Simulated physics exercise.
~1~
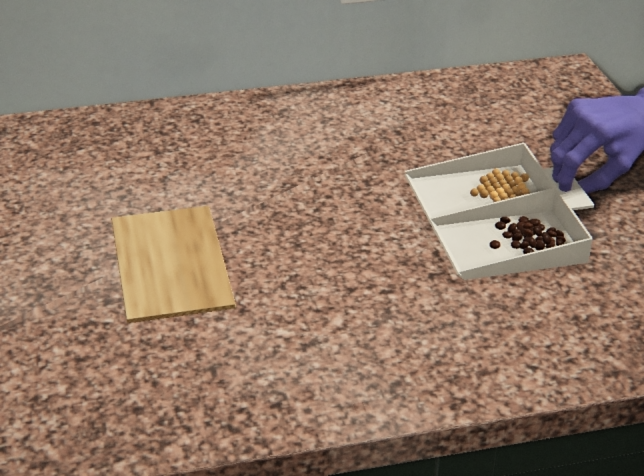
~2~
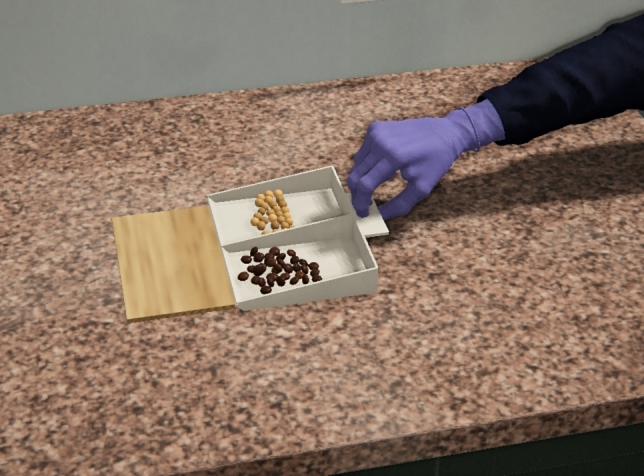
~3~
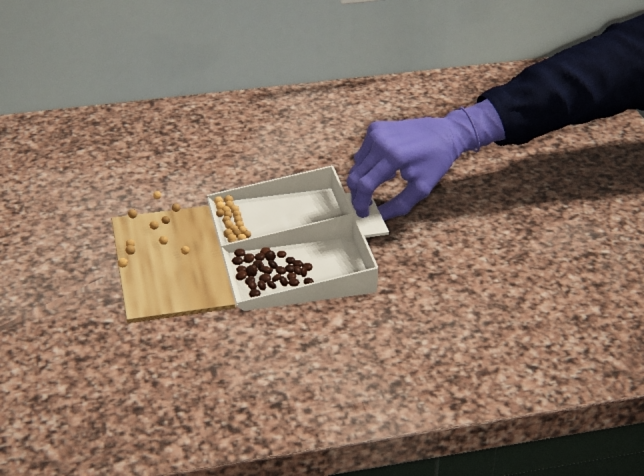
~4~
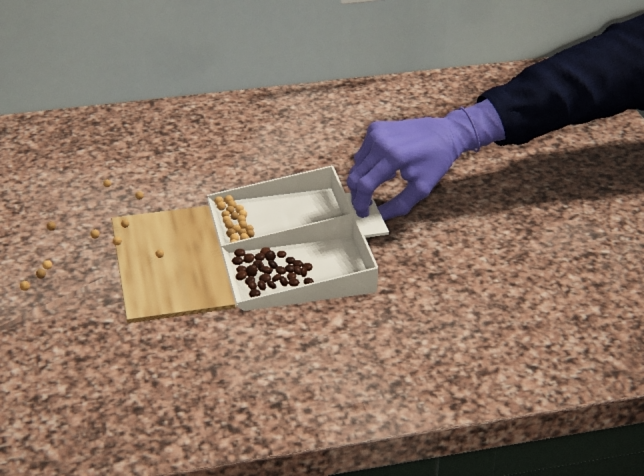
The footage shows a purple-gloved hand sliding a two-part tray left along a speckled counter until it stops at a flat wooden board. The dark pieces shift forward but stay inside, while some tan pieces from the farther section spill over the board and onto the counter.
